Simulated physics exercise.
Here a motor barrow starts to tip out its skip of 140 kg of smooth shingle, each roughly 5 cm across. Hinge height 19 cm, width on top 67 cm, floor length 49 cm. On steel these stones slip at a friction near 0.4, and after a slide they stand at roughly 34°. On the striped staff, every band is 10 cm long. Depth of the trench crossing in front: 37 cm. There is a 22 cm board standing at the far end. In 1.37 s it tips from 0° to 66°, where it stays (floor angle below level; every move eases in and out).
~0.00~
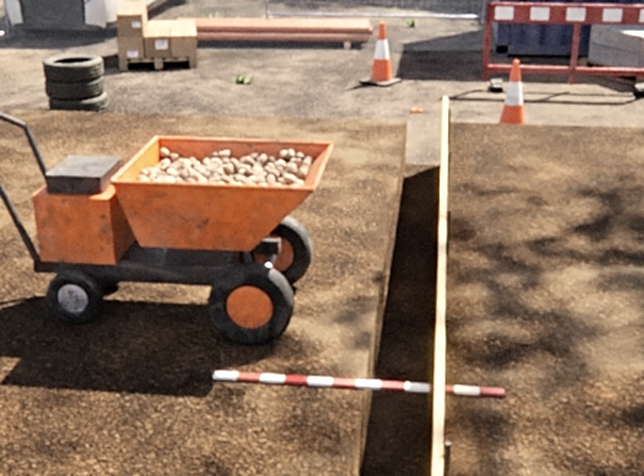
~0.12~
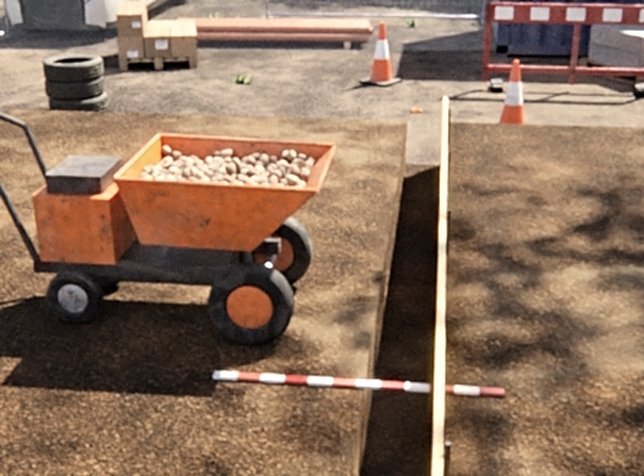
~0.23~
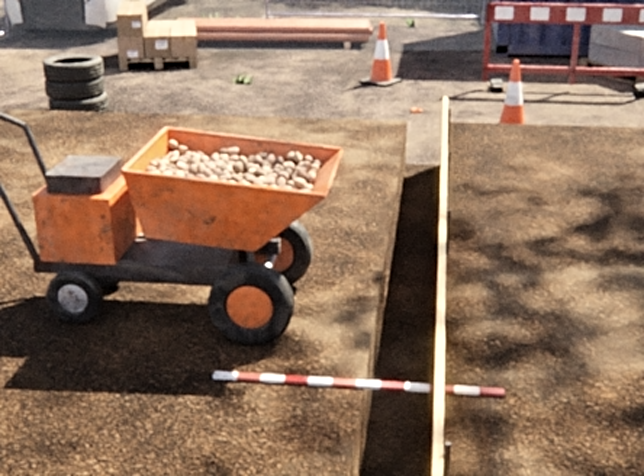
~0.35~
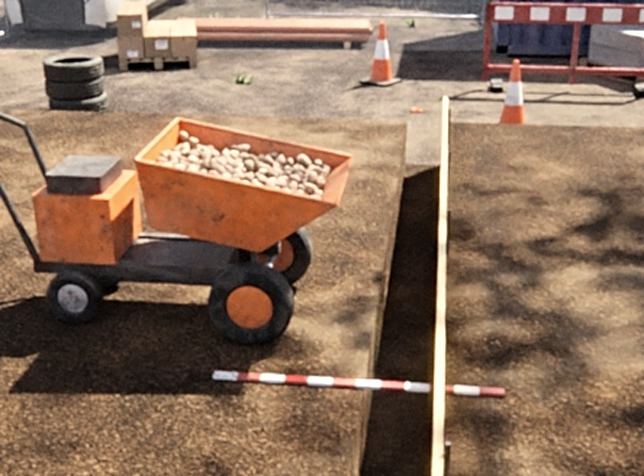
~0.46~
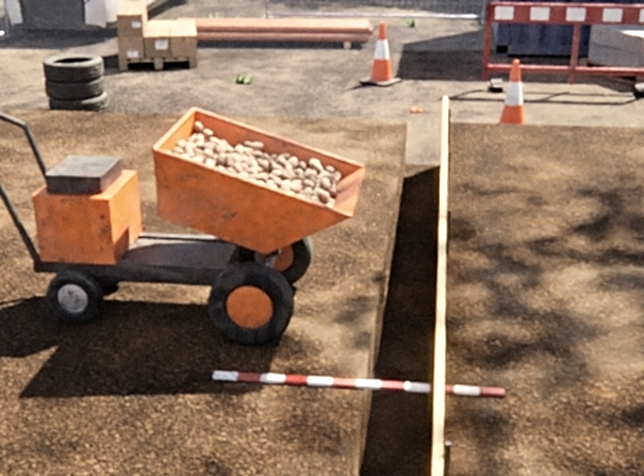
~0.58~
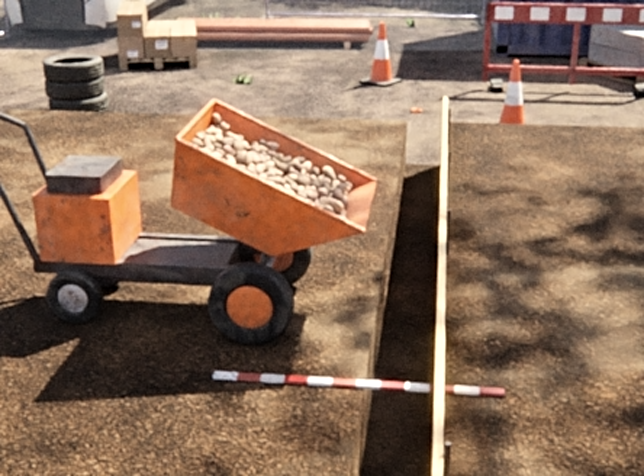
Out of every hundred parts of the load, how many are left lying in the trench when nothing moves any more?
Around 94 in every hundred.
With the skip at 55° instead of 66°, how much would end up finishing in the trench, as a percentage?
The trench would hold about 75% of it.
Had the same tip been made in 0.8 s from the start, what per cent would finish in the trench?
Trench share: Approx. 90%.
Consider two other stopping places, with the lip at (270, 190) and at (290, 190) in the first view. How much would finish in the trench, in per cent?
Result: Close to 100 then close to 100 per cent.
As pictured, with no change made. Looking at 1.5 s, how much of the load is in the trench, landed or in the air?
35 per cent or so by then.
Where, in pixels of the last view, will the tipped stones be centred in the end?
Look at roughly (407, 367).
After 1.0 s the floor is at 56°; 100 % in the skip; the foremost stones are at (397, 273).
After 1.5 s the floor is at 66°; 61 % in the skip, 37 % in the trench, 3 % past the trench; the foremost stones are at (473, 296).
After 1.8 s the floor is at 66°; 24 % in the skip, 70 % in the trench, 6 % past the trench; the foremost stones are at (540, 324).
After 3.8 s the floor is at 66°; 0 % in the skip, 94 % in the trench, 6 % past the trench; the foremost stones are at (578, 326).
